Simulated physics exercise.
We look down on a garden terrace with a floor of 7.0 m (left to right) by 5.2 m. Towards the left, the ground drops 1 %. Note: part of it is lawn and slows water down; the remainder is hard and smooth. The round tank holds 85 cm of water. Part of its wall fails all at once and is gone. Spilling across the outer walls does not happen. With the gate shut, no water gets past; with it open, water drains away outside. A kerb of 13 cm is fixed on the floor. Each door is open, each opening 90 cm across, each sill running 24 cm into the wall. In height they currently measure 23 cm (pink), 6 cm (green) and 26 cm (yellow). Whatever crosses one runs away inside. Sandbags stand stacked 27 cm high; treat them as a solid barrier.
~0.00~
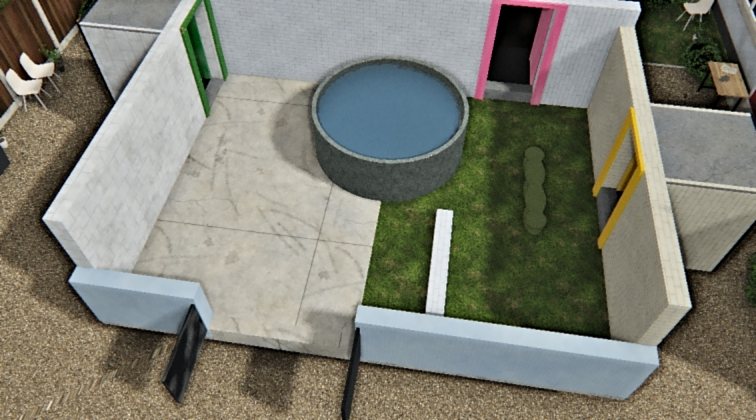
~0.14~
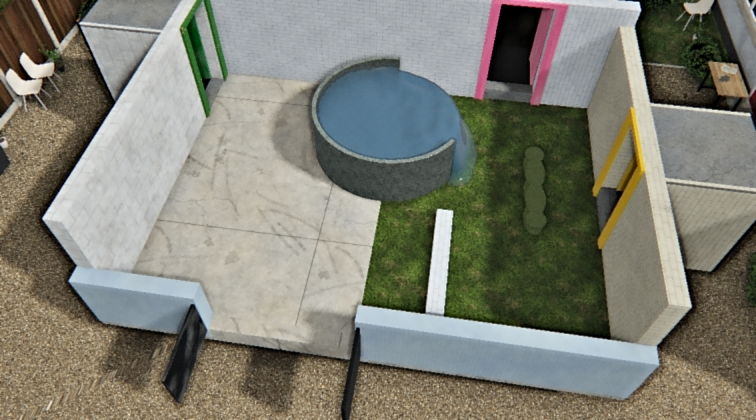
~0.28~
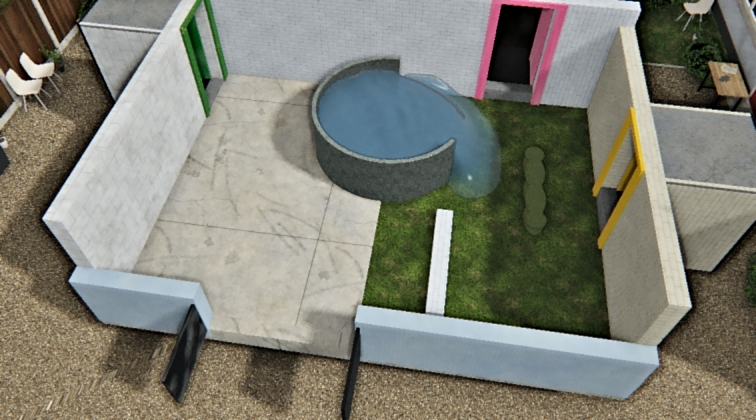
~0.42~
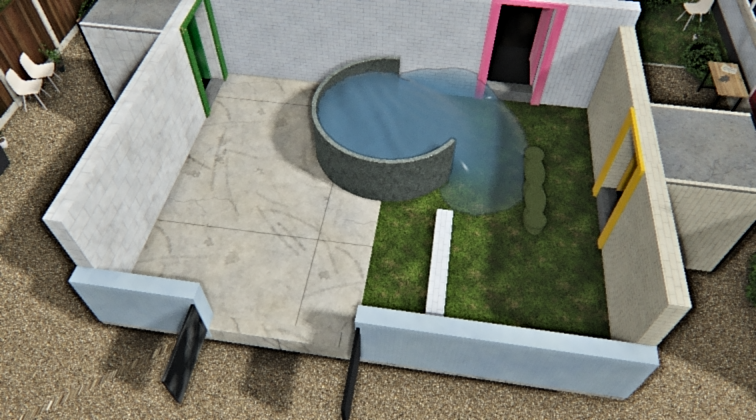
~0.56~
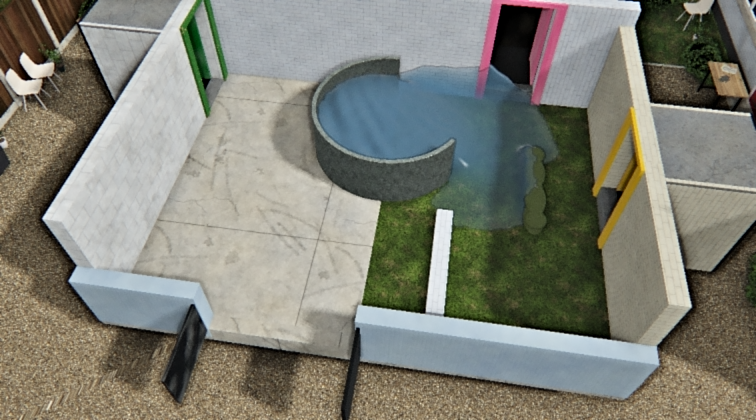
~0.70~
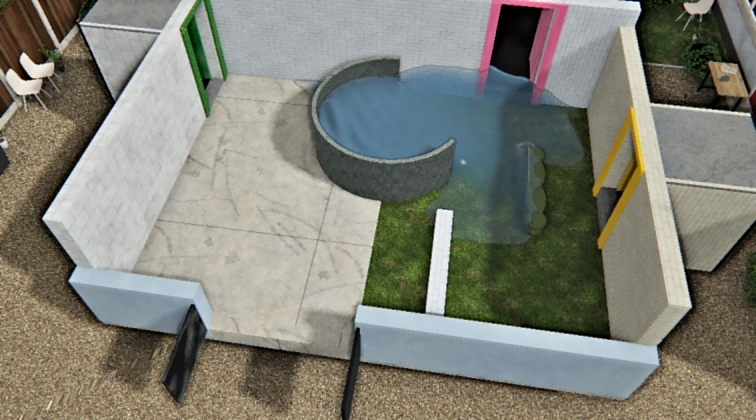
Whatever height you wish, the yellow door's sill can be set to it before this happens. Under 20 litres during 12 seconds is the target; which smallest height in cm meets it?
It is met at about 16 cm and above.
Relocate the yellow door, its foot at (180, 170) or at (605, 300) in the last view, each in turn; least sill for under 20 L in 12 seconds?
In turn: Roughly 9.0 cm, roughly 19 cm.
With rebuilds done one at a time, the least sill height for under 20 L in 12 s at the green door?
The green one would have to be about 9.5 cm high.
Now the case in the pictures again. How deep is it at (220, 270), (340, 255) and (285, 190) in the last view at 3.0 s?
Approx. 0 / 0 / 0 cm.
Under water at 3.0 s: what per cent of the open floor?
I'd say near 55 percent.
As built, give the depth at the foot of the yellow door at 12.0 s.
It comes to about 10.5 centimetres deep.
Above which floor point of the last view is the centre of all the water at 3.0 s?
Centre of the water: Approx. (473, 171) px.
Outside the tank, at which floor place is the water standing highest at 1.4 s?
(580, 113).
After 1.4 s water covers 35 % of the floor, deepest (72 cm) near (580, 113); it has not reached the yellow door.
After 3.0 s water covers 55 % of the floor, deepest (48 cm) near (603, 367); 24 cm at the yellow door, 0 litres in over its 26 cm sill.
After 12.0 s water covers 95 % of the floor, deepest (16 cm) near (548, 360); 11 cm at the yellow door, 0 litres in over its 26 cm sill.
At the yellow door as built, the water arrived by 1.7 s and peaked near 24 cm at 2.8 s.
With a sill of 13.5 cm, 50 litres would have come in within the 12 s; with 18.5 cm, 9 litres. So under 20 litres takes about 16 cm.
